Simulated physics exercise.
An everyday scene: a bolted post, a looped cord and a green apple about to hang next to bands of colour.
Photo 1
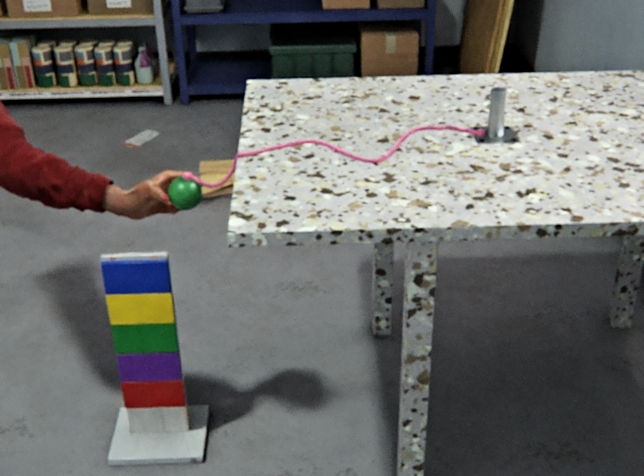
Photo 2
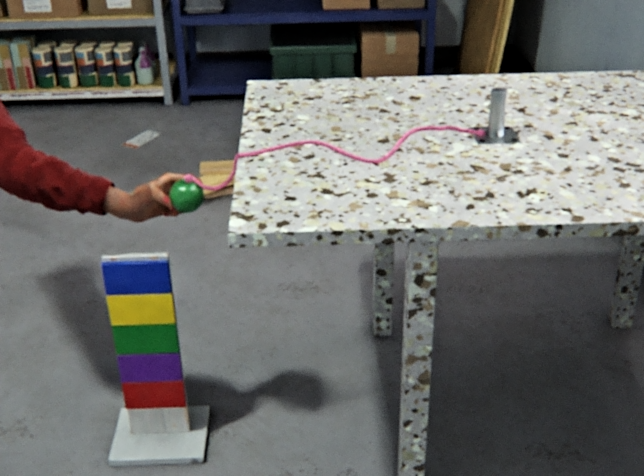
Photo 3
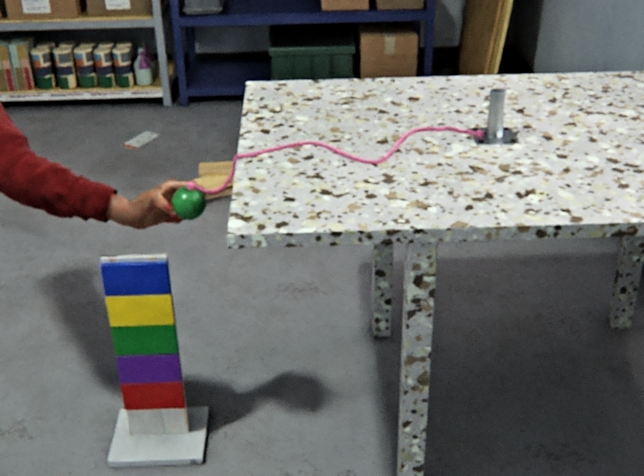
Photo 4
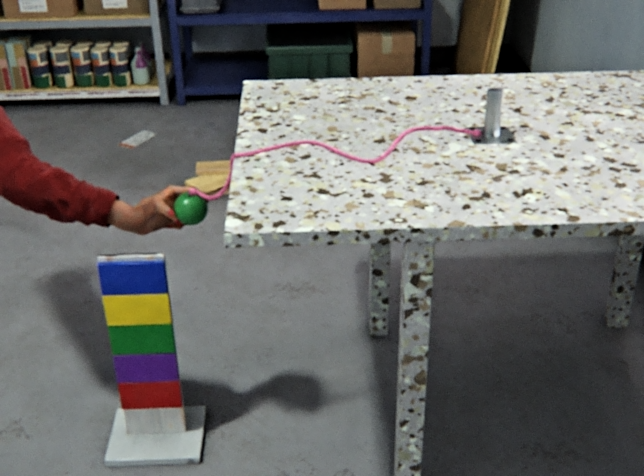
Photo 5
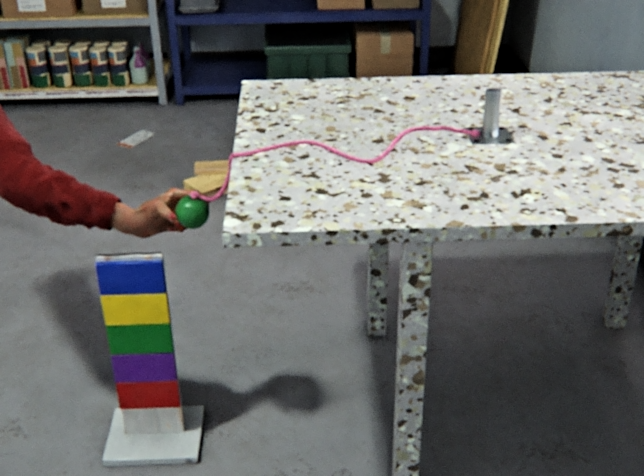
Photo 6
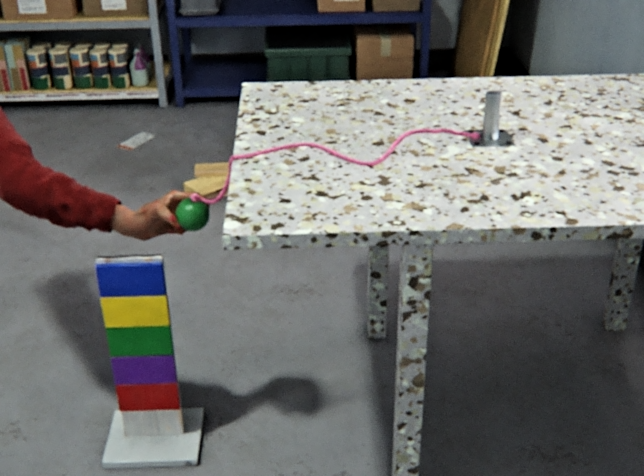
A hand holding a green ball on a pink cord beside a speckled table, lowering very slightly above a colour-banded block.
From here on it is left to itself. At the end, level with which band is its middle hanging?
Level with yellow.
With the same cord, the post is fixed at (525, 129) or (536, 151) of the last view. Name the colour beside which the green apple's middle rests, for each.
Blue; blue.
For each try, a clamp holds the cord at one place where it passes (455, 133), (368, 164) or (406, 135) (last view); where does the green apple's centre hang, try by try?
First try (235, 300), second try (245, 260), third try (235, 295).
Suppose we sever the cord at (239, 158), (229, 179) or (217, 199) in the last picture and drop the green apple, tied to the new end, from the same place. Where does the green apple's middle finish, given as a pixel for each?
The pixels come out at around (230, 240), (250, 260) and (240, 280), one per try.
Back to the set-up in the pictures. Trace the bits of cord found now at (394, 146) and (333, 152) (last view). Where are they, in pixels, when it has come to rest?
One ends up around (368, 147), the other around (270, 155).
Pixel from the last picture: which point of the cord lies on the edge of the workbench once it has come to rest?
That spot is roughly at (303, 145).
Soon after, apple near (271, 294); level with yellow.
After that, apple near (231, 301); level with yellow.
In the end, apple near (233, 303); level with yellow. Its centre hangs level with the yellow band.
